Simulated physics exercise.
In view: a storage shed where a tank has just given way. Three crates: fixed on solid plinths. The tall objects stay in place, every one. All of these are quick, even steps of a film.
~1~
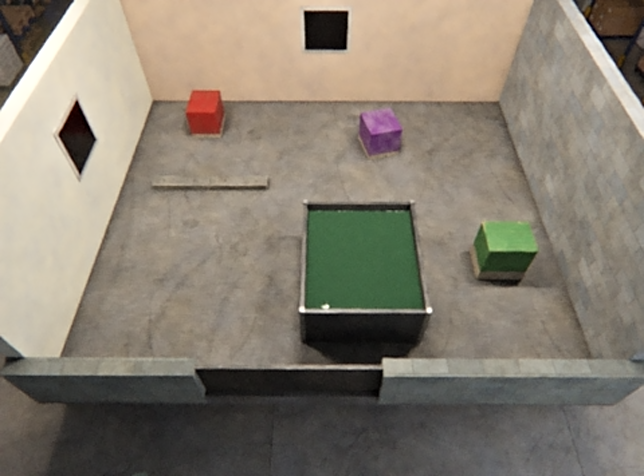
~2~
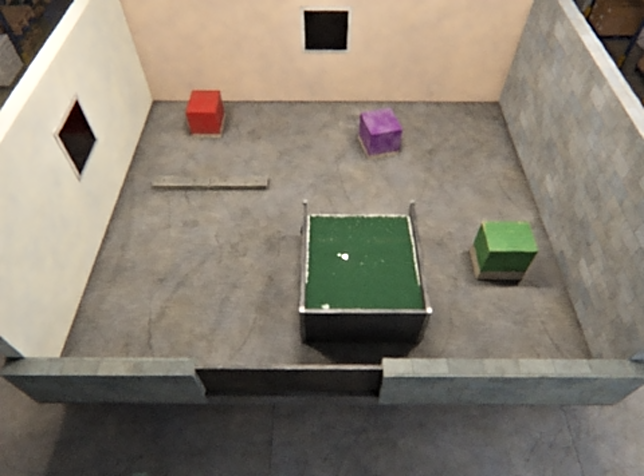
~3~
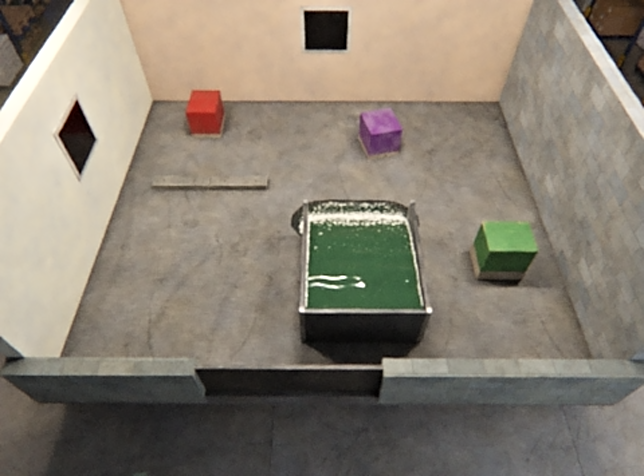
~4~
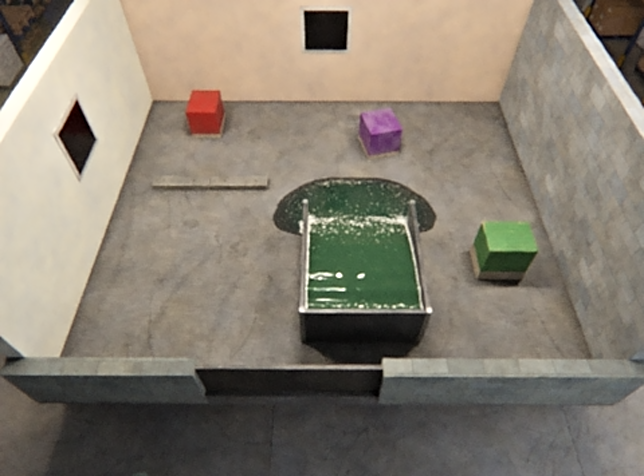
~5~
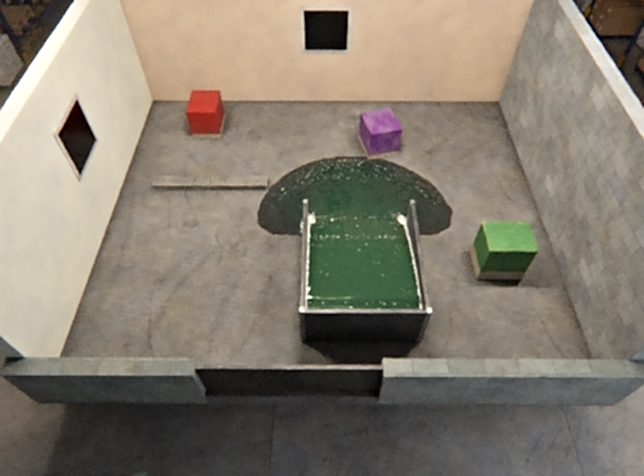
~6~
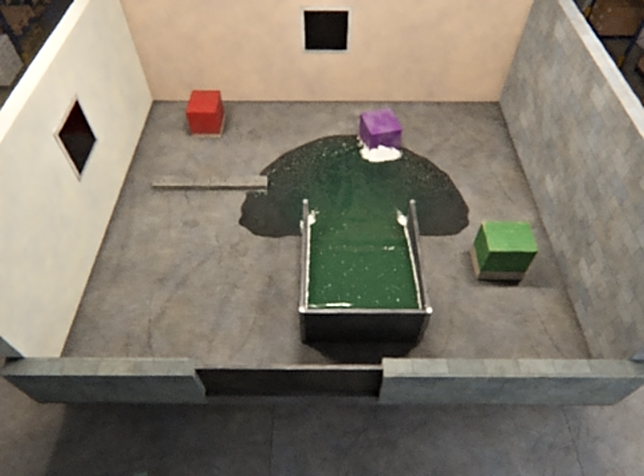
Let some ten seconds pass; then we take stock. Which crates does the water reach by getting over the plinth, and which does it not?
Result: The purple crate is reached by the water, the red crate is reached by the water, the green crate is missed by the water.
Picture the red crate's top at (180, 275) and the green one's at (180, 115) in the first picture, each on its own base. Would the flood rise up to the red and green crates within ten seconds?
The red crate stays untouched, the green crate stays untouched.
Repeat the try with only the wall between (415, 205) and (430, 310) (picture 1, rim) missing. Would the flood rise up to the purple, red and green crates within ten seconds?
Going through them, the purple gets reached, the red gets reached and the green gets reached.
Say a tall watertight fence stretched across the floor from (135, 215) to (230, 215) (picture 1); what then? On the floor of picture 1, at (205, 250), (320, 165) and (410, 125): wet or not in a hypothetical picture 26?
Taking the three spots in order: Spared, soaked, soaked.
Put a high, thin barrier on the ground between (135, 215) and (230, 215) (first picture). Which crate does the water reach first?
I'd pick the purple one.
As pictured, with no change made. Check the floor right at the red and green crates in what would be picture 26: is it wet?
Looking at red, I'd say the flood got there, and at green, the flood is elsewhere.
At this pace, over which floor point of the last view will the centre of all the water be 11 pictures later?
Centre of mass: Roughly (349, 181).
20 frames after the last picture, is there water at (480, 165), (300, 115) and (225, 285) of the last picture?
Result by point, in sequence: Waterlogged, then waterlogged, then unwetted.
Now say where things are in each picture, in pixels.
In the first frame, still water in the tank at (362, 255).
In the second frame, water pours out on the tank's far side and has run to a hidden place.
In the third frame, the front is at a hidden place, out from the gap on the tank's far side.
In the fourth frame, water pours out on the tank's far side and has run to (404, 189).
In the fifth frame, water pours out on the tank's far side and has run to (373, 160).
In the sixth frame, water pours out on the tank's far side and has run to (333, 138).
A moment on, water covers 35 % of the floor; the purple crate water round its plinth, the red crate not reached, the green crate not reached.
Next, water covers 40 % of the floor; the purple crate water round its plinth, the red crate water round its plinth, the green crate not reached.
Then, water covers 50 % of the floor; the purple crate water round its plinth, the red crate water round its plinth, the green crate not reached.
Later, water covers 75 % of the floor; the purple crate water round its plinth, the red crate water round its plinth, the green crate water round its plinth.
In the end, water covers 100 % of the floor; the purple crate was topped, the red crate was topped, the green crate stayed above the water.
